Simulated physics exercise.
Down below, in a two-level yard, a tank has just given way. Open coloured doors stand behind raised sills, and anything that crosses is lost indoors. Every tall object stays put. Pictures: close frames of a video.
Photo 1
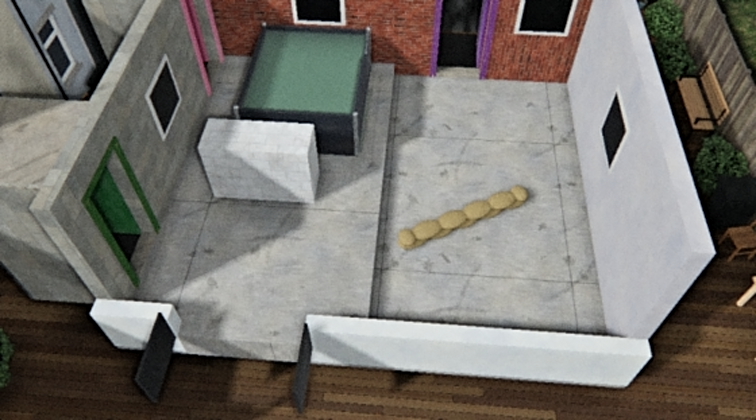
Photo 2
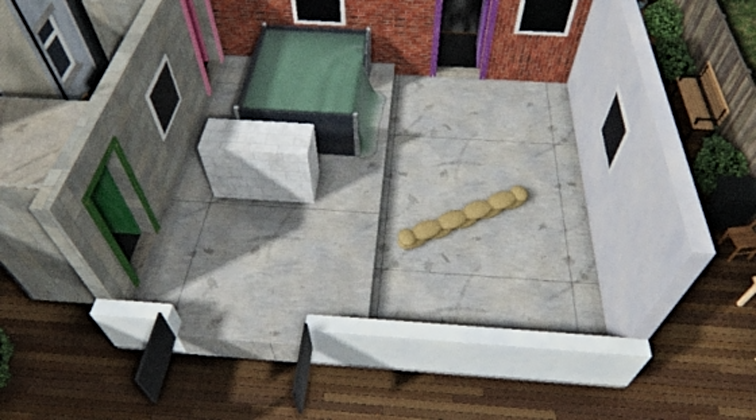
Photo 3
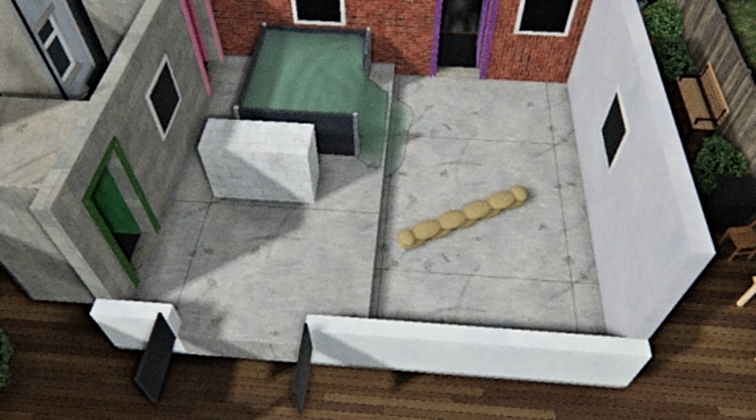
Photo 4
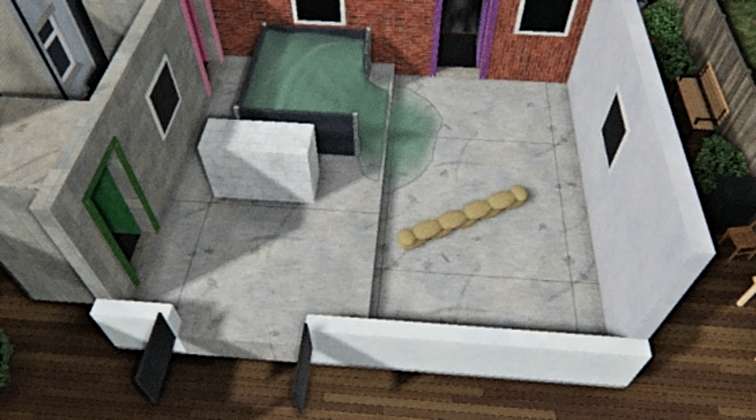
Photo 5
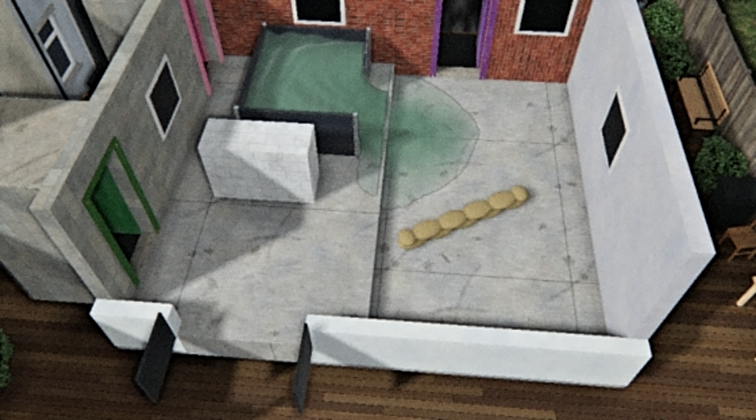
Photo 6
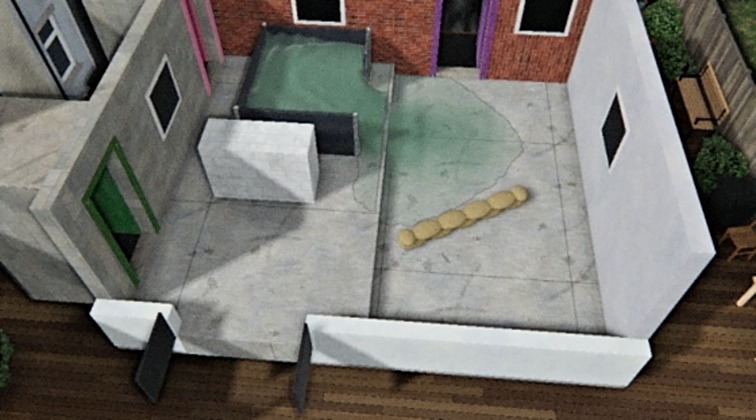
Green-tinted water pouring from the right side of a dark tank and spreading rightward across a grey walled yard, nearing tan sandbags.
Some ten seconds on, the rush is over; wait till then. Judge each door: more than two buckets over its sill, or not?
Pink door - two buckets or less; purple door - over two buckets; green door - two buckets or less.
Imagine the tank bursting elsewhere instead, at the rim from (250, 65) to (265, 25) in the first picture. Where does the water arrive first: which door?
That's the pink-painted one.
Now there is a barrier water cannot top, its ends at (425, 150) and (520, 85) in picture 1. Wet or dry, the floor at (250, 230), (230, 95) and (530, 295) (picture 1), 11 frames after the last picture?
The first is still bare, the second still bare and the third inundated.
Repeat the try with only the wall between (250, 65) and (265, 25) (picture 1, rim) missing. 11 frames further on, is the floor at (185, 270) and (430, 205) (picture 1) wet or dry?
Soaked, then untouched.
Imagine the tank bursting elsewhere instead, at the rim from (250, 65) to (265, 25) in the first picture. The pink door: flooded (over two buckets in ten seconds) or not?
Result for the pink door: It ends up above.
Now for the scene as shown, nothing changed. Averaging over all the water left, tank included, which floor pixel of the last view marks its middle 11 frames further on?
Somewhere around (417, 138) in the last view.
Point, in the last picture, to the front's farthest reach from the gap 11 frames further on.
Close to (602, 327).
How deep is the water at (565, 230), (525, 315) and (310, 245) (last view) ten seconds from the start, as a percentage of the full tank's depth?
Respectively 20, 12 and 0 per cent.
A moment on, water covers 35 % of the floor; the pink door not reached, the purple door wet at the sill, nothing in, the green door not reached.
Next, water covers 45 % of the floor; the pink door not reached, the purple door under two buckets in, the green door not reached.
Then, water covers 55 % of the floor; the pink door not reached, the purple door under two buckets in, the green door not reached.
Later, water covers 60 % of the floor; the pink door not reached, the purple door over two buckets in, the green door not reached.
In the end, water covers 60 % of the floor; the pink door not reached, the purple door far over two buckets in, the green door not reached.
